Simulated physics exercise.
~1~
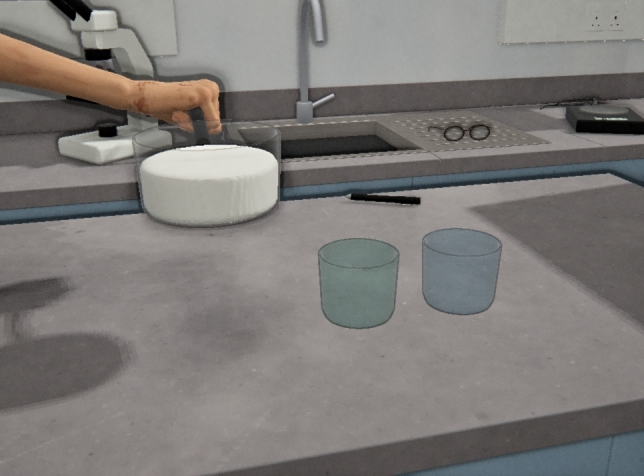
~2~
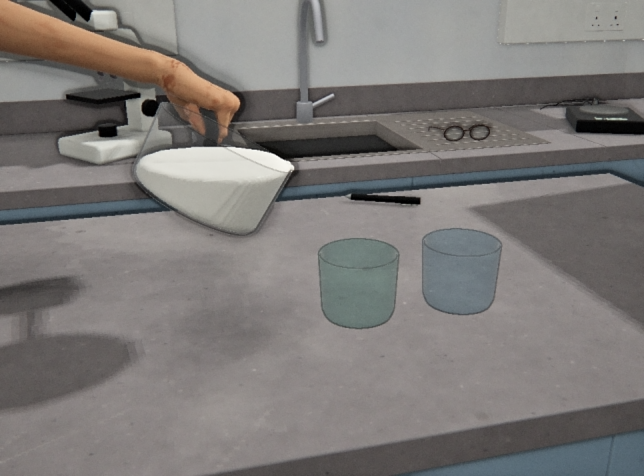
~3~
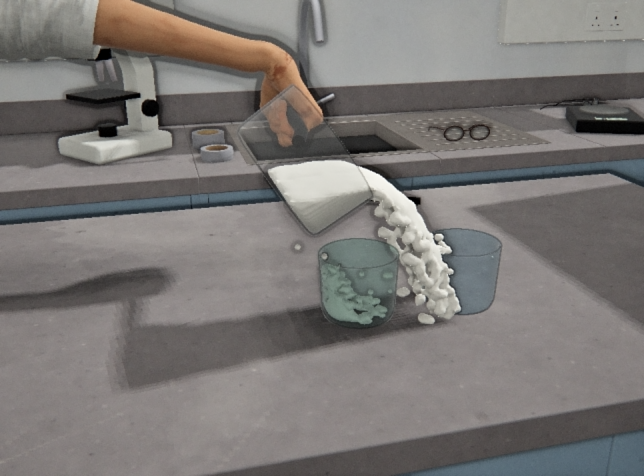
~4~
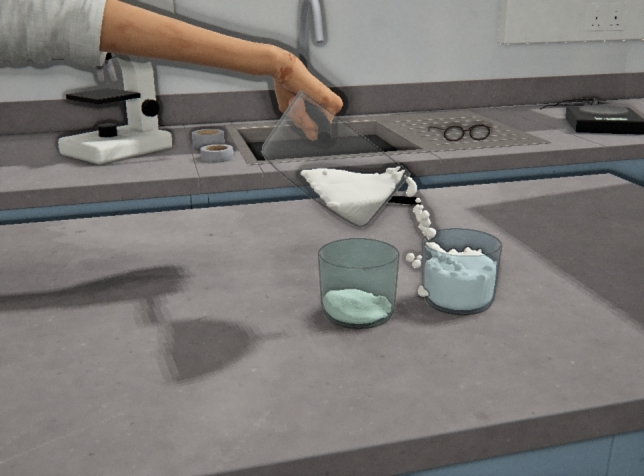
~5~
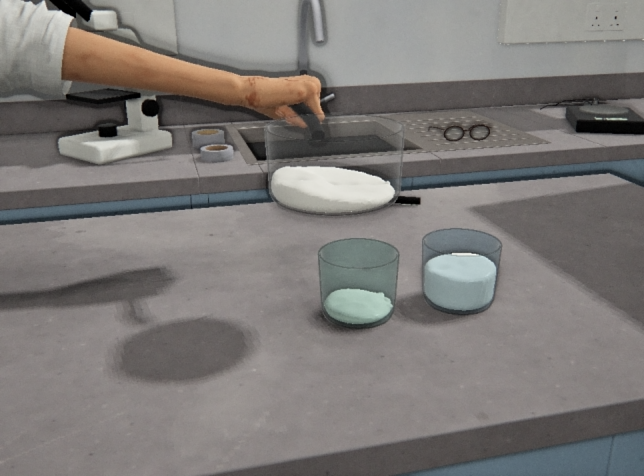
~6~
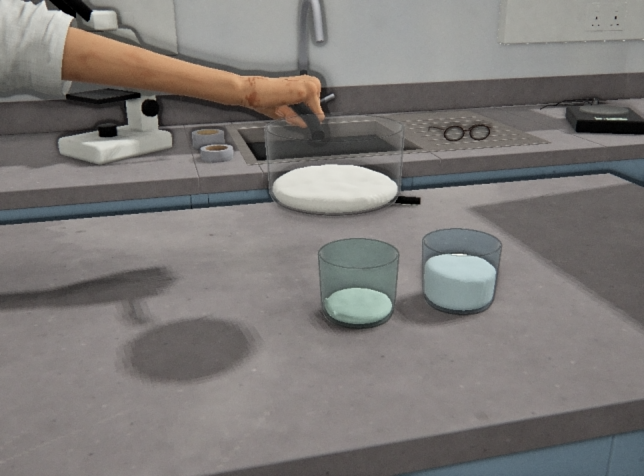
A hand tilts a clear saucepan of milk and carries it rightwards over a counter, pouring a white stream into the left mug and then the right, before righting the pan, leaving a little in the left mug, more in the right, and some still in the saucepan.
